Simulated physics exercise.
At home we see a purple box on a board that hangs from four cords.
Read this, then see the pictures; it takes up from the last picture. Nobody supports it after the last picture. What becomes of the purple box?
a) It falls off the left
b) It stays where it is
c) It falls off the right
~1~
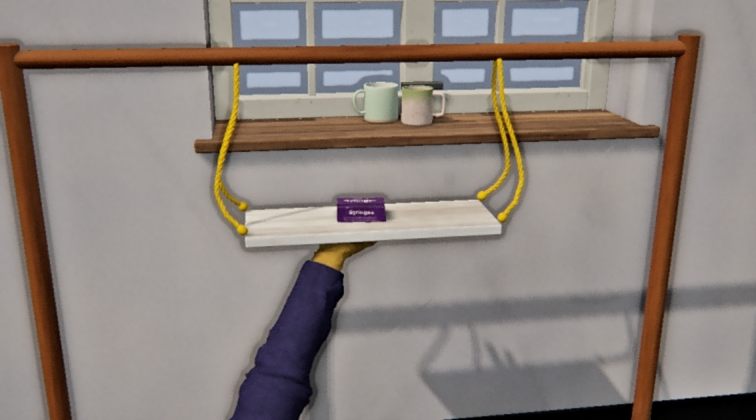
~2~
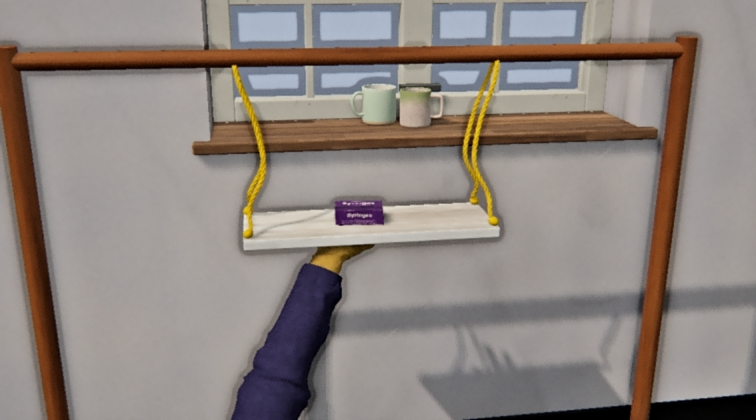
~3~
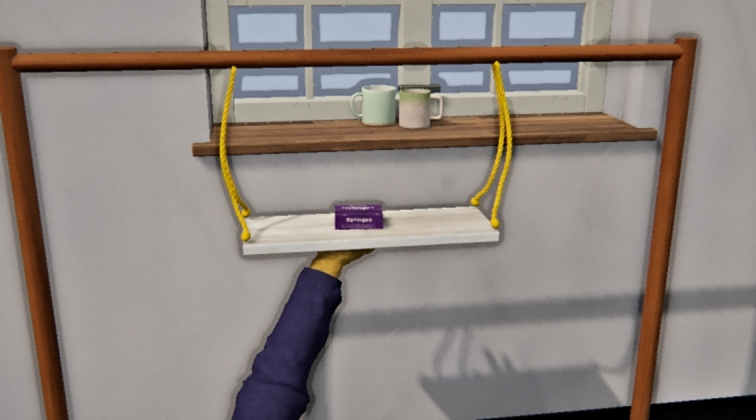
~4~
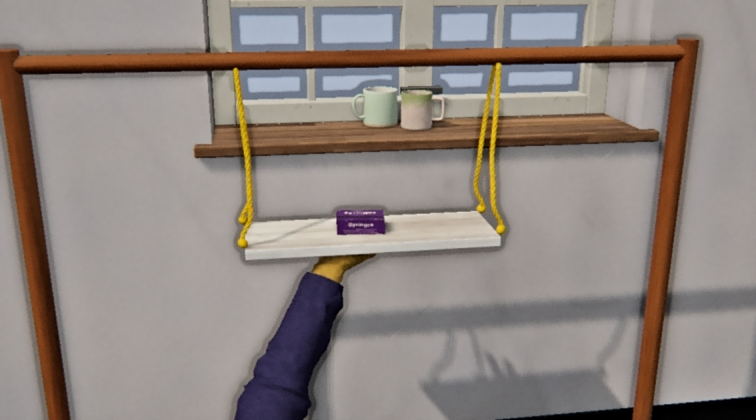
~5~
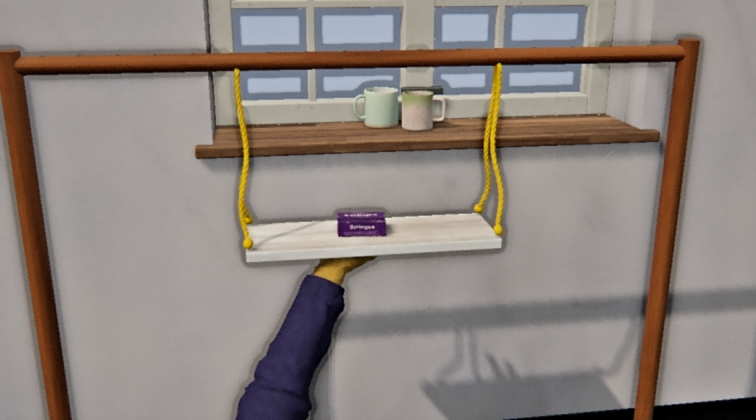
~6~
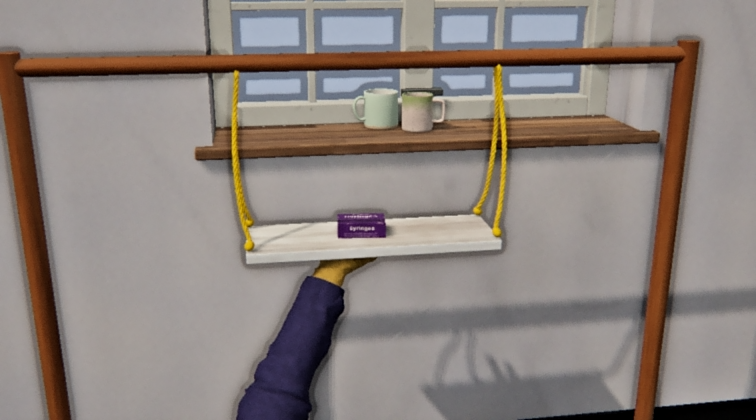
It stays where it is (b).
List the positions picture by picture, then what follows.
The first picture shows purple box (361, 210); white shelf (377, 236).
The second picture shows purple box (359, 213).
The third picture shows purple box (359, 217).
The fourth picture shows purple box (360, 222); white shelf (376, 248).
The fifth picture shows purple box (361, 224).
The sixth picture shows purple box (361, 226); white shelf (377, 252); left cords almost straight; right cords almost straight.
Then, 0.26 s after the last picture, board level; box on the board near (361, 229).
At rest, board level; box on the board near (361, 229). The purple box keeps its place.
